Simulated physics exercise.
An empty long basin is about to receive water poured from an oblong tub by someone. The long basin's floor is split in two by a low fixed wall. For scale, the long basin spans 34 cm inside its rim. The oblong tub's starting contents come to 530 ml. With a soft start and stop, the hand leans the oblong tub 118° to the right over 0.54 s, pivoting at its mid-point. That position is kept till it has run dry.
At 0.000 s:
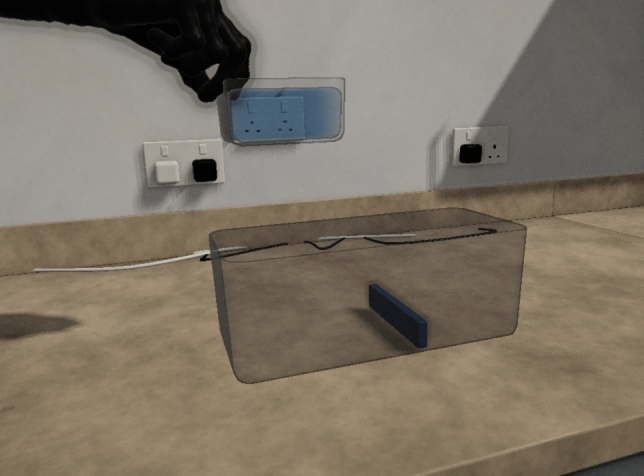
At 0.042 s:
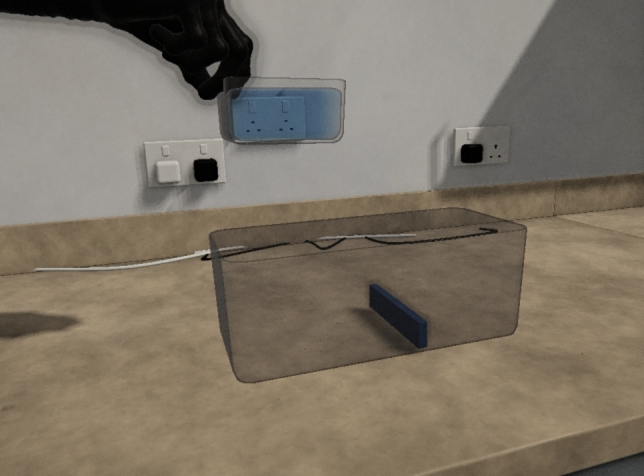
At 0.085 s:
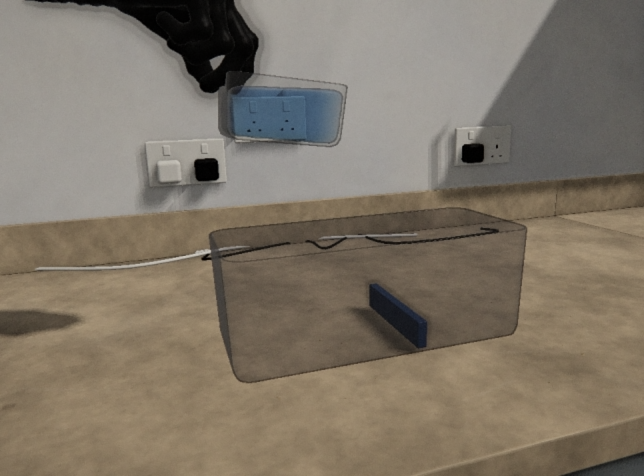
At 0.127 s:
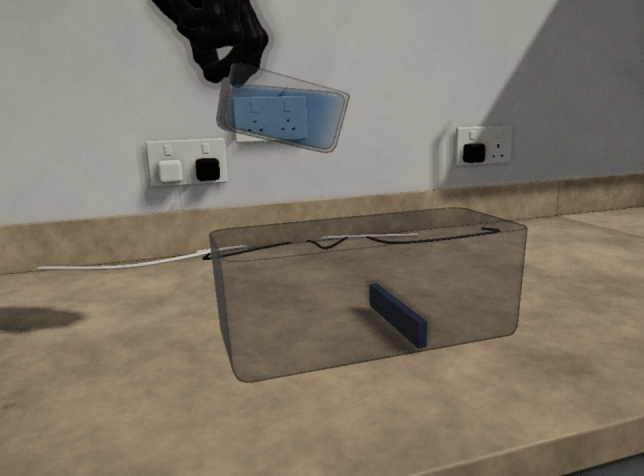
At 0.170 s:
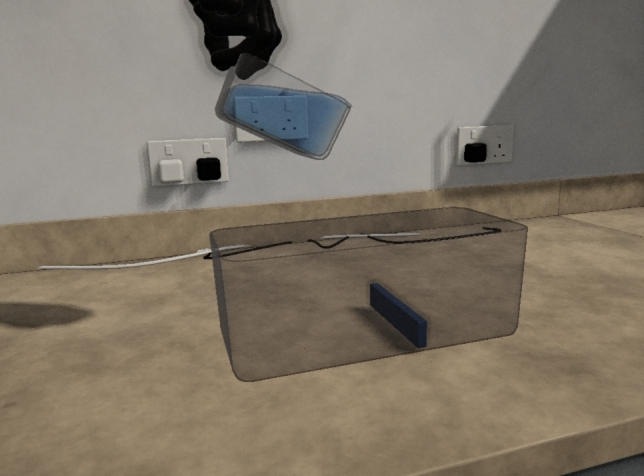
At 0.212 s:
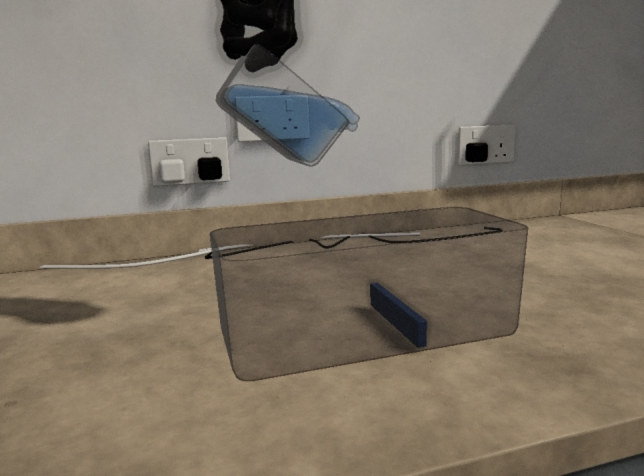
A black hand tilts a clear tub of blue liquid rightward above a long basin.
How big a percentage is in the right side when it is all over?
Roughly 27 per cent is in the right side.
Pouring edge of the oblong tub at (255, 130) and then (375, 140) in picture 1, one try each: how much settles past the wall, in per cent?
10 then 60 %.
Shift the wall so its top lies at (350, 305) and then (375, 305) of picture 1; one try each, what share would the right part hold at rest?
80 then 55 %.
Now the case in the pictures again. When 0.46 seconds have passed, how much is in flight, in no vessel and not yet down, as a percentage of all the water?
Share: Roughly 36 per cent.
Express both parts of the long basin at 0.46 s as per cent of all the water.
Roughly 42 sits left and 14 sits right.
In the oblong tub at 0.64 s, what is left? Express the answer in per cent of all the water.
Remaining share: Approx. 0 %.
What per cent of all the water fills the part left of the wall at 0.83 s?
I'd say near 70 percent.
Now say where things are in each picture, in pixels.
The first picture shows tilt 0°; pouring edge (331, 84); surface from (223, 94) to (328, 91); the long basin's rim runs from (215, 248) to (492, 218); the wall's top is at (395, 302).
The second picture shows tilt 2°; pouring edge (332, 85); surface from (223, 94) to (328, 92).
The third picture shows tilt 7°; pouring edge (333, 91); surface from (225, 92) to (329, 94).
The fourth picture shows tilt 15°; pouring edge (335, 99); surface from (226, 91) to (332, 96).
The fifth picture shows tilt 27°; pouring edge (336, 111); surface from (225, 91) to (330, 104); 4 per cent is over the edge.
The sixth picture shows tilt 39°; pouring edge (335, 124); surface from (225, 89) to (327, 112); 10 per cent is over the edge.
By 0.46 s the tilt is 112° and 8 per cent is still to pour, 42 is left of the wall and 13 right of it.
By 0.64 s the tilt is 118° and 0 per cent is still to pour, 74 is left of the wall and 24 right of it.
By 0.83 s the tilt is 118° and 0 per cent is still to pour, 71 is left of the wall and 26 right of it.
By 1.04 s the tilt is 118° and 0 per cent is still to pour, 71 is left of the wall and 27 right of it.
At rest 71 per cent lies left of the wall, 27 right of it and 3 outside.
